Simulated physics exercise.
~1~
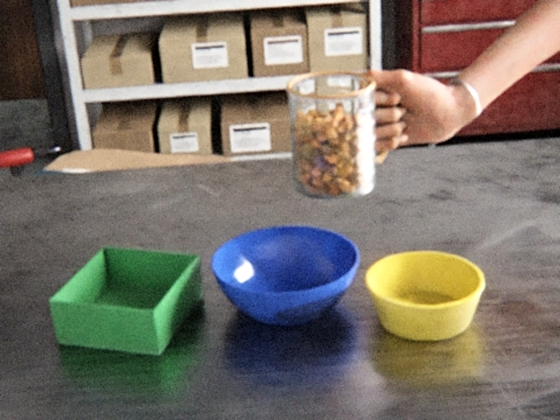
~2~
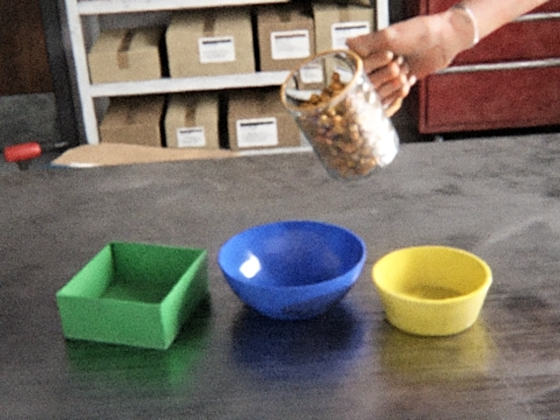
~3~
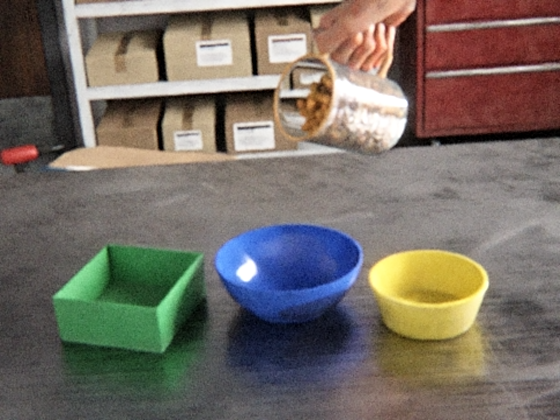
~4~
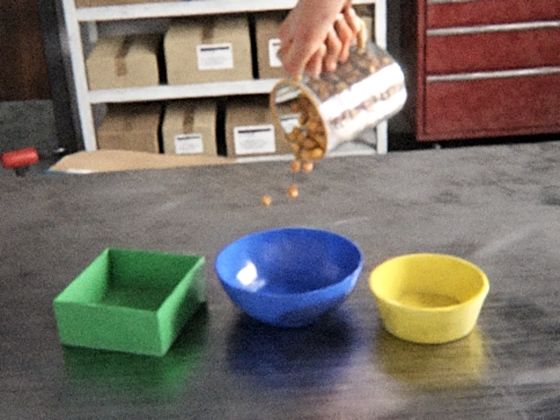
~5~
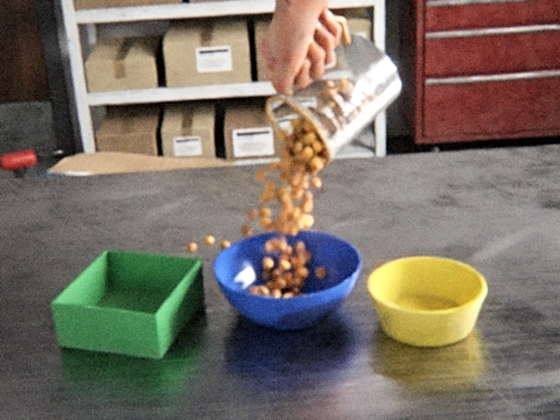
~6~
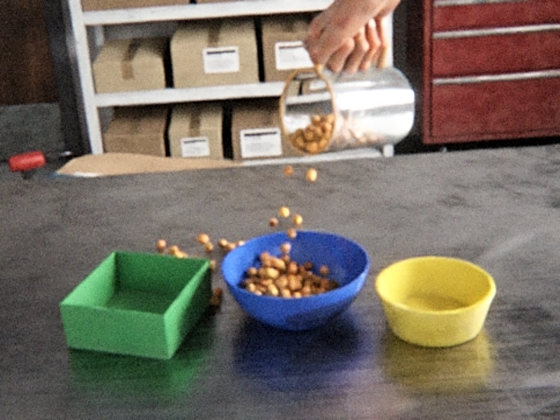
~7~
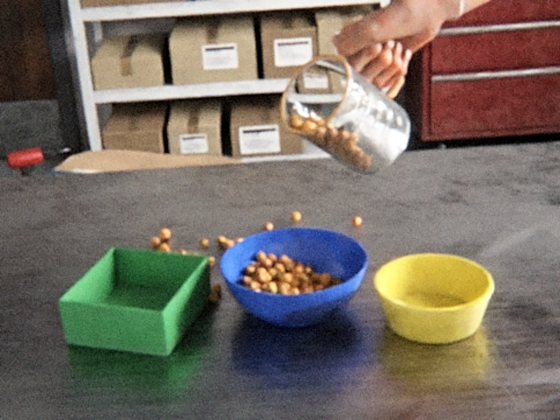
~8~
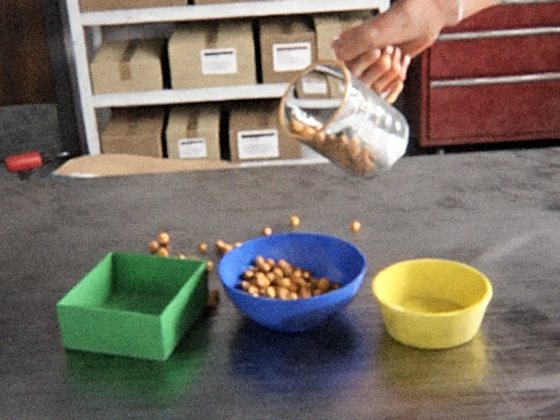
A hand tips a glass jug, spilling chickpeas into and behind the blue bowl, keeping some.
